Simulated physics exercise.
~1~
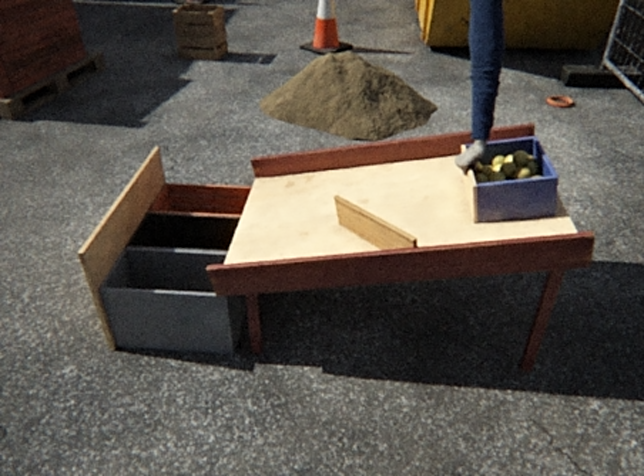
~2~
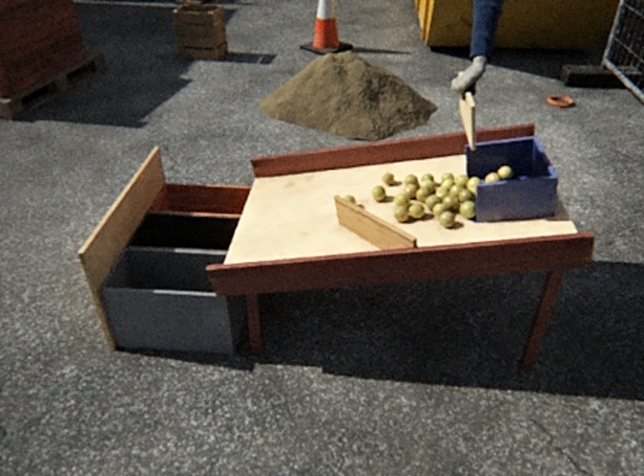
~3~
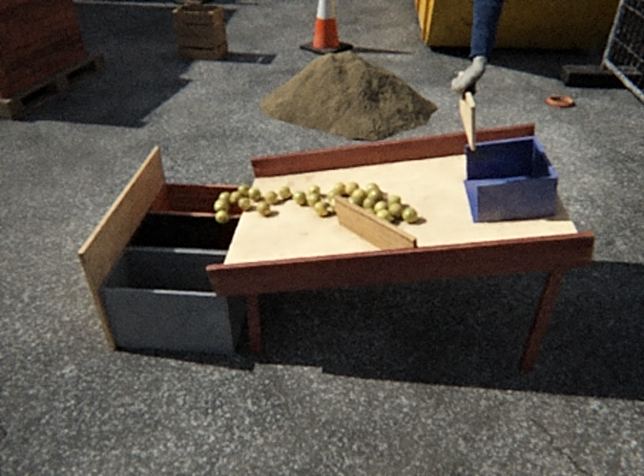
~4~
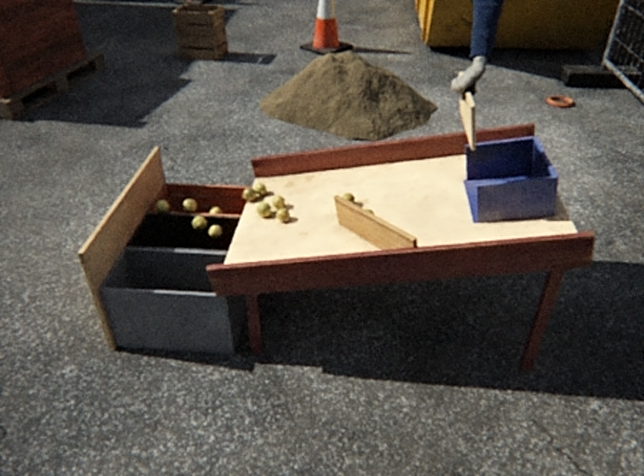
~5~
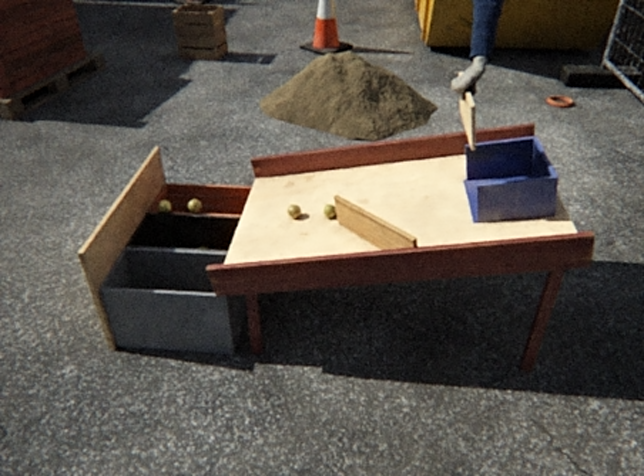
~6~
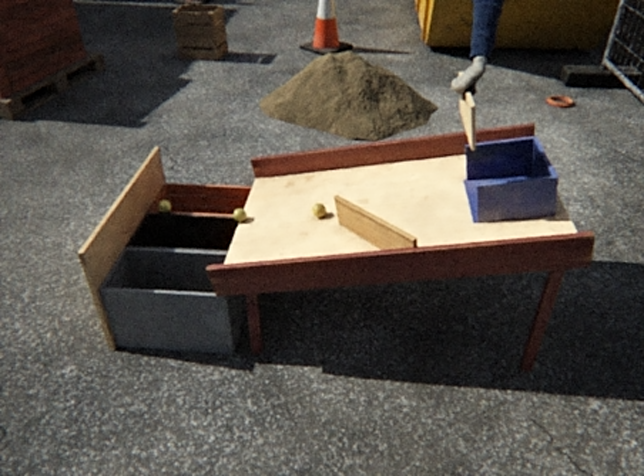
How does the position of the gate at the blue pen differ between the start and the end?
At the start the gate is down at the left side of the blue pen, holding the apples in. By the end it is held up above that side by the gloved hand, leaving the way out open.
